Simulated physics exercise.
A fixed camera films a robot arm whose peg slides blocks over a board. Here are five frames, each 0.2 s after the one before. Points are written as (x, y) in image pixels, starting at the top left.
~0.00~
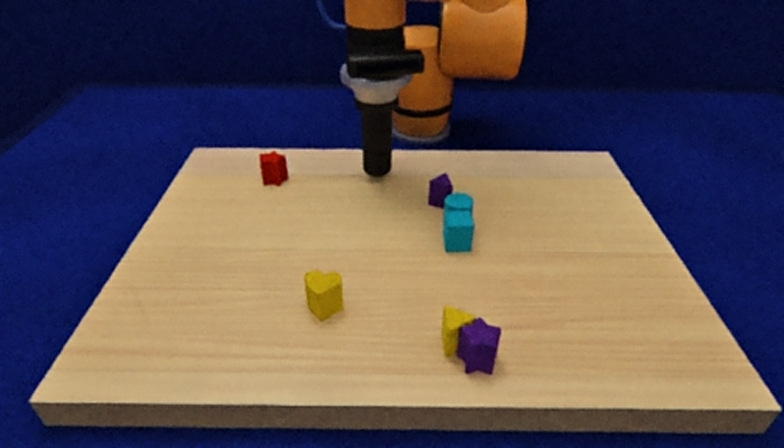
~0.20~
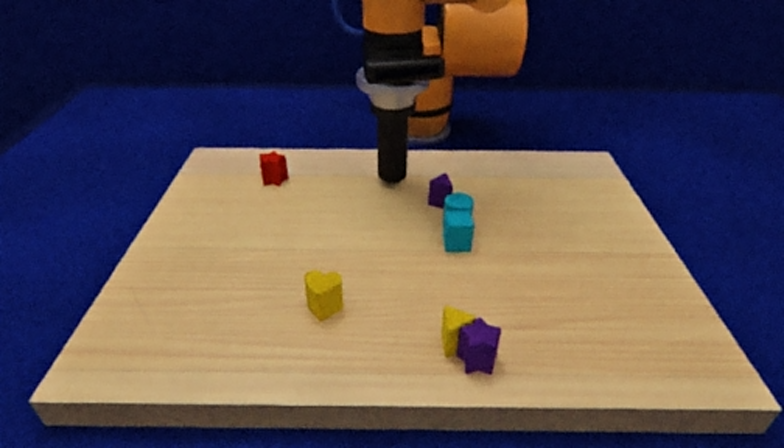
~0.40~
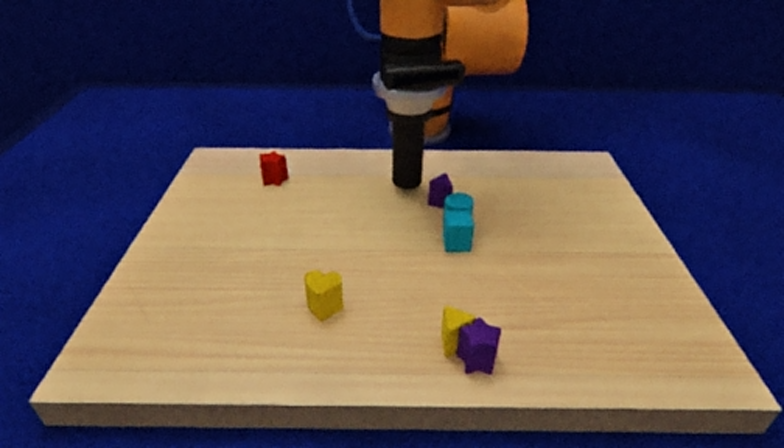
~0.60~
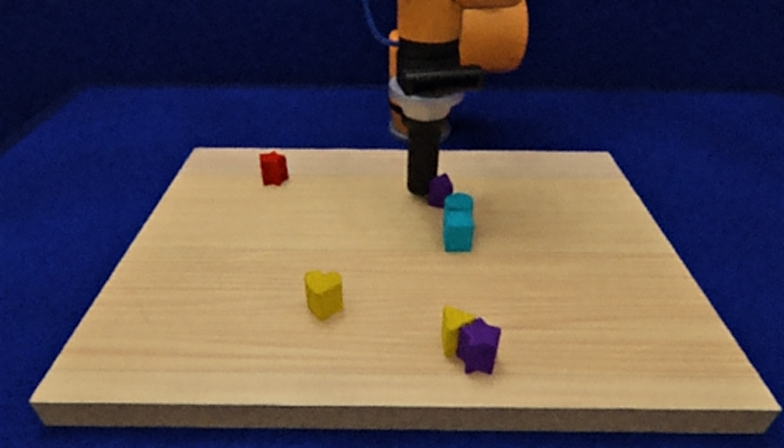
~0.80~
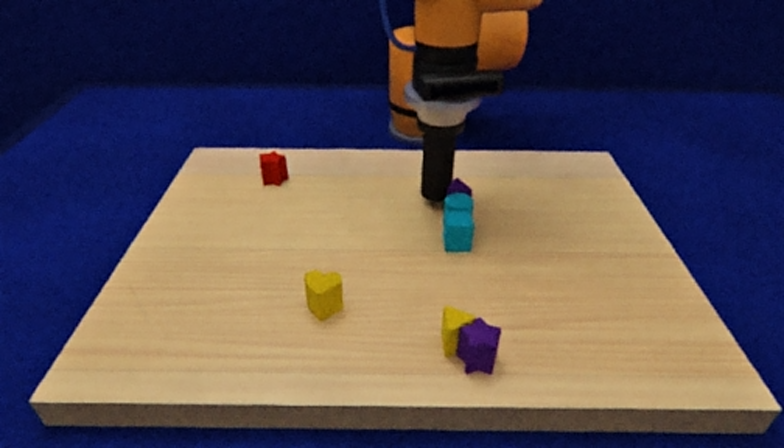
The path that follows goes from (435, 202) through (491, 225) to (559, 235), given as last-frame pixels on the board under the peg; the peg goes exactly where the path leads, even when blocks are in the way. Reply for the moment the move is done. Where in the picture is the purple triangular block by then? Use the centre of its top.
It is going to be at (592, 212).
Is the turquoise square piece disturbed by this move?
The block in question is displaced by the end.
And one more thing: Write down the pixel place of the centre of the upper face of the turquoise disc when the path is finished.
Just about (485, 216).
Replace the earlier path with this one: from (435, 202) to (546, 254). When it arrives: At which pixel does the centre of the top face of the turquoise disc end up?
Its top middle will sit at (490, 222).
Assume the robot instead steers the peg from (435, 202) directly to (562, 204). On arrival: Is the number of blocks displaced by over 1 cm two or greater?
No, it doesn't check out.
On the path given first. One third of the way, peg (471, 210); purple triangular block (499, 196), turned 25° anticlockwise; turquoise square piece (460, 224), turned 30° clockwise; turquoise disc (475, 211).
Two thirds of the way, peg (515, 221); purple triangular block (544, 206), turned 25° anticlockwise; turquoise square piece (460, 226), turned 35° clockwise; turquoise disc (485, 216).
At the end, peg (561, 227); purple triangular block (592, 212), turned 20° anticlockwise; turquoise square piece (460, 226), turned 35° clockwise; turquoise disc (485, 216).
